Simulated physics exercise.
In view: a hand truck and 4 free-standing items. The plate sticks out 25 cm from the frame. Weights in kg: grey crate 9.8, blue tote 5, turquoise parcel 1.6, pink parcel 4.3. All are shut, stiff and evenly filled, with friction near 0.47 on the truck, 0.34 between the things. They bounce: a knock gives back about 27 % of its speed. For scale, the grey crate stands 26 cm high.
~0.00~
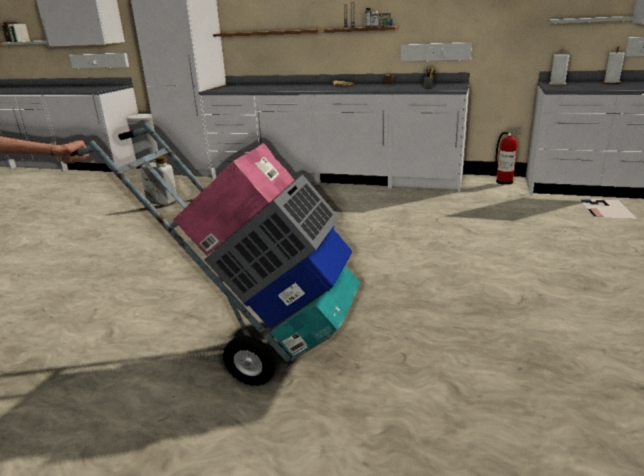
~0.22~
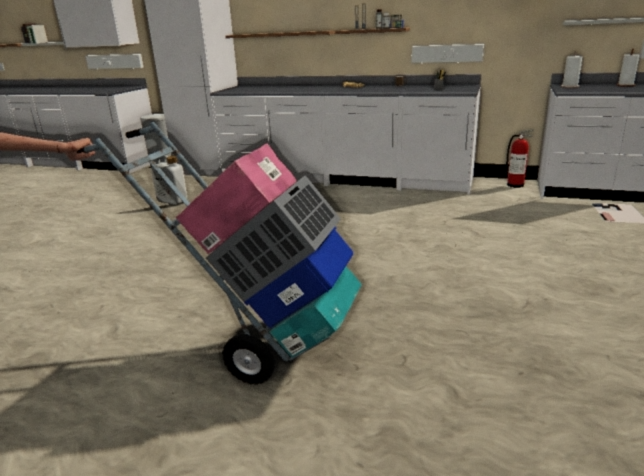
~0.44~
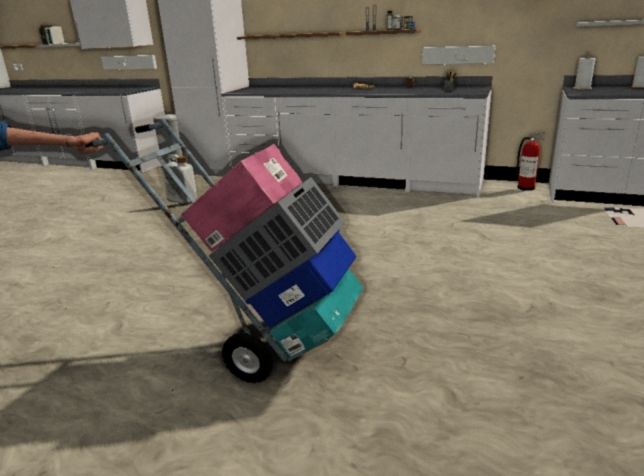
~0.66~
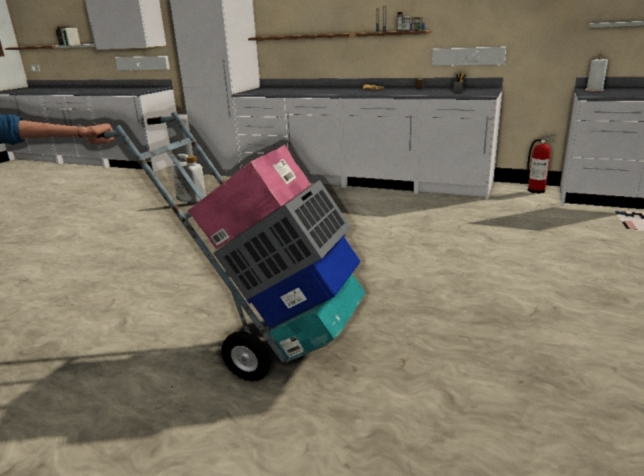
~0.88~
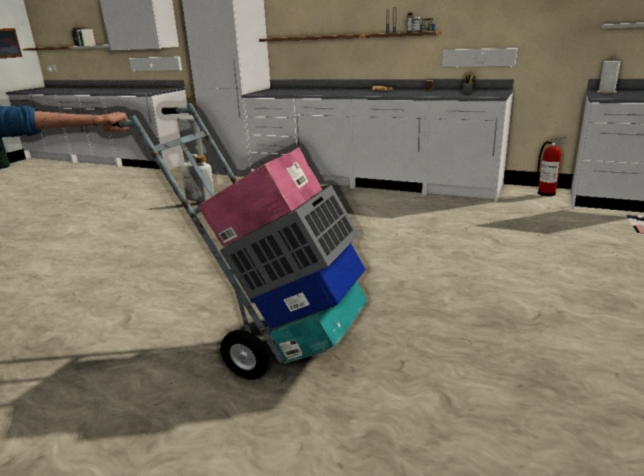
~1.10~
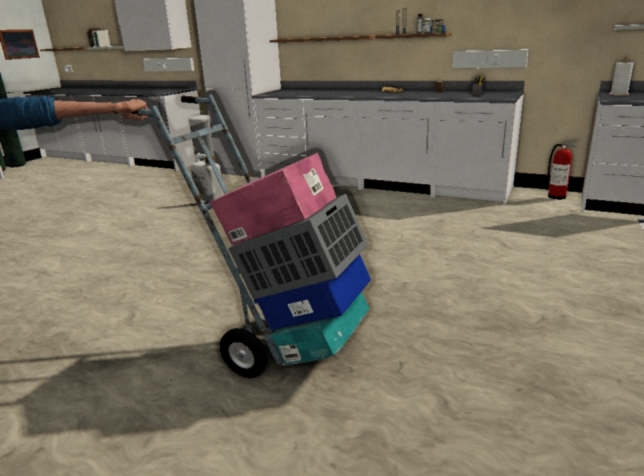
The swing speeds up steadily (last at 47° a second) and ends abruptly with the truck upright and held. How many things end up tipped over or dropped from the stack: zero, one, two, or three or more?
Tipped or gone: At least three.
By 2.50 s, truck upright; pink parcel now dropped from the stack; grey crate rocked 36° off its seat near (395, 299); blue tote rocked 36° off its seat near (364, 324).
By 2.90 s, truck upright; grey crate now dropped from the stack; blue tote on its side near (402, 340); turquoise parcel on its side.
When it is over (4.3 s), dropped from the stack, grey crate and pink parcel; lying over on the truck, blue tote and turquoise parcel. End places, in pixels of the last picture, grey crate near (467, 352), blue tote near (414, 345).
